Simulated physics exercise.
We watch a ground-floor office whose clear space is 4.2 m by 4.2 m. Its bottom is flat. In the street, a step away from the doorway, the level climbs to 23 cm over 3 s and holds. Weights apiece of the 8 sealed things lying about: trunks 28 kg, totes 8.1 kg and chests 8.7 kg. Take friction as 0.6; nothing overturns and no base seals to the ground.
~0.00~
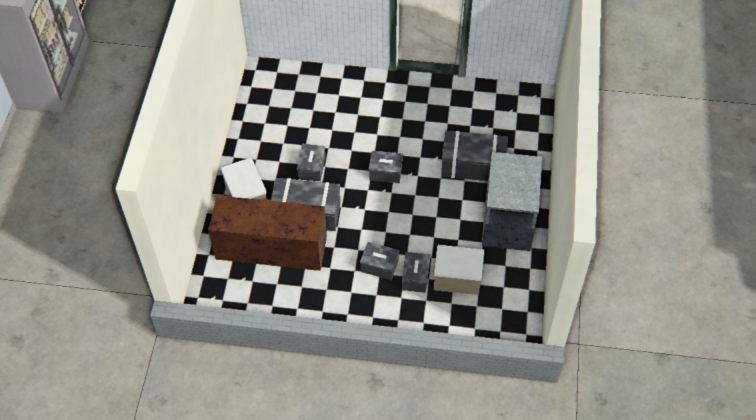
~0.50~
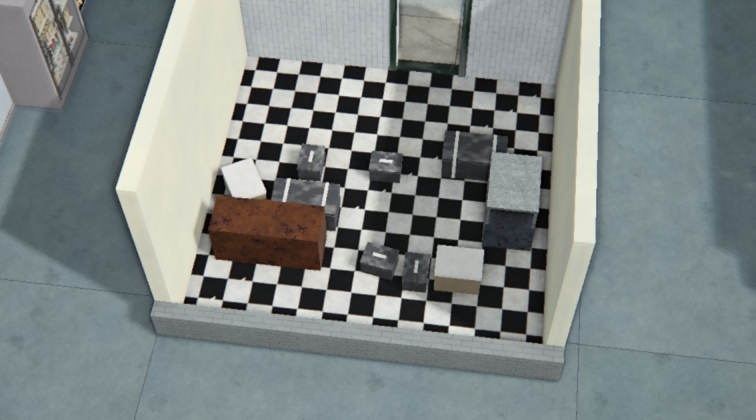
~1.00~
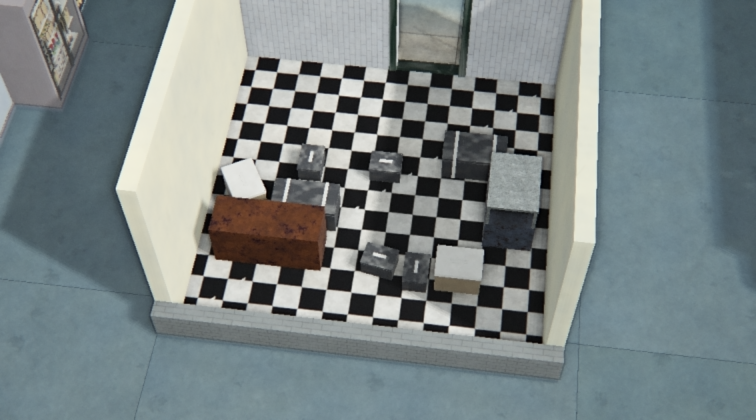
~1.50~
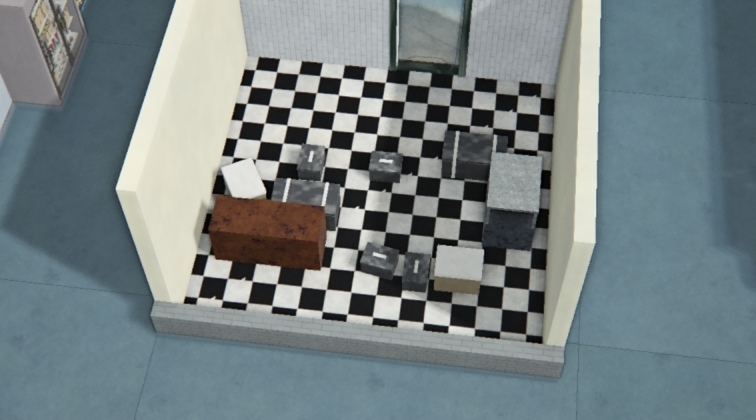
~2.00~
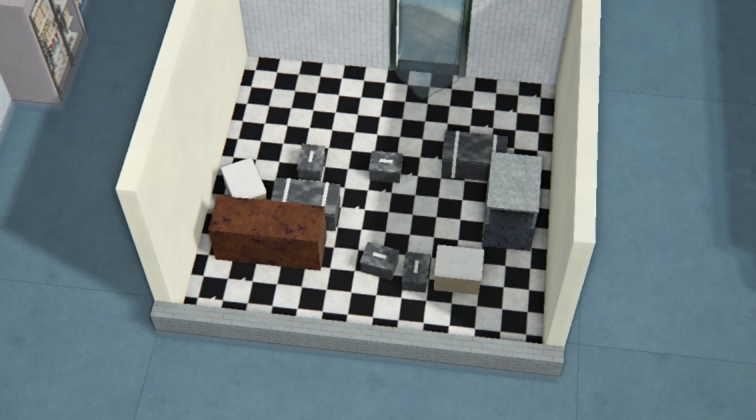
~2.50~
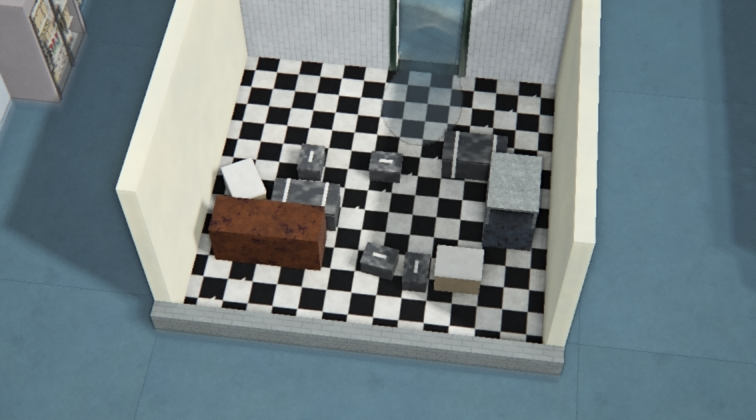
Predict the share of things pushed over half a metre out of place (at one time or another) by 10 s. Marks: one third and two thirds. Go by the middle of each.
It is one to two thirds.
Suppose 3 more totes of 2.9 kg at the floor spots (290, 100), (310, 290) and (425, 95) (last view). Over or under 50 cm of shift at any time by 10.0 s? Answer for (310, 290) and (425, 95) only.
In turn: Over, more.
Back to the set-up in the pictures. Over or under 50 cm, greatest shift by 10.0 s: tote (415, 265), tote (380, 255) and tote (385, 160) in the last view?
In that order: Over, more, over.
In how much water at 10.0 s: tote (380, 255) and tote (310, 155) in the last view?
About 10 and 6 cm.
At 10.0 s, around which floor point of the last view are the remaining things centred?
At about (346, 245).
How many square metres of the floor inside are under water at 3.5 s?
Some 4.0 m2.
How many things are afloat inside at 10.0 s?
4 of them.
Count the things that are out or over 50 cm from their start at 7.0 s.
I count 4.
After 3.5 s 0 of 8 are over 50 cm from their spots; 0 afloat.
After 4.5 s 1 of 8 are over 50 cm from their spots; 0 afloat.
After 7.0 s 4 of 8 are over 50 cm from their spots; 0 afloat.
After 10.0 s 4 of 8 are over 50 cm from their spots, and 5 have been at some point; 4 afloat.
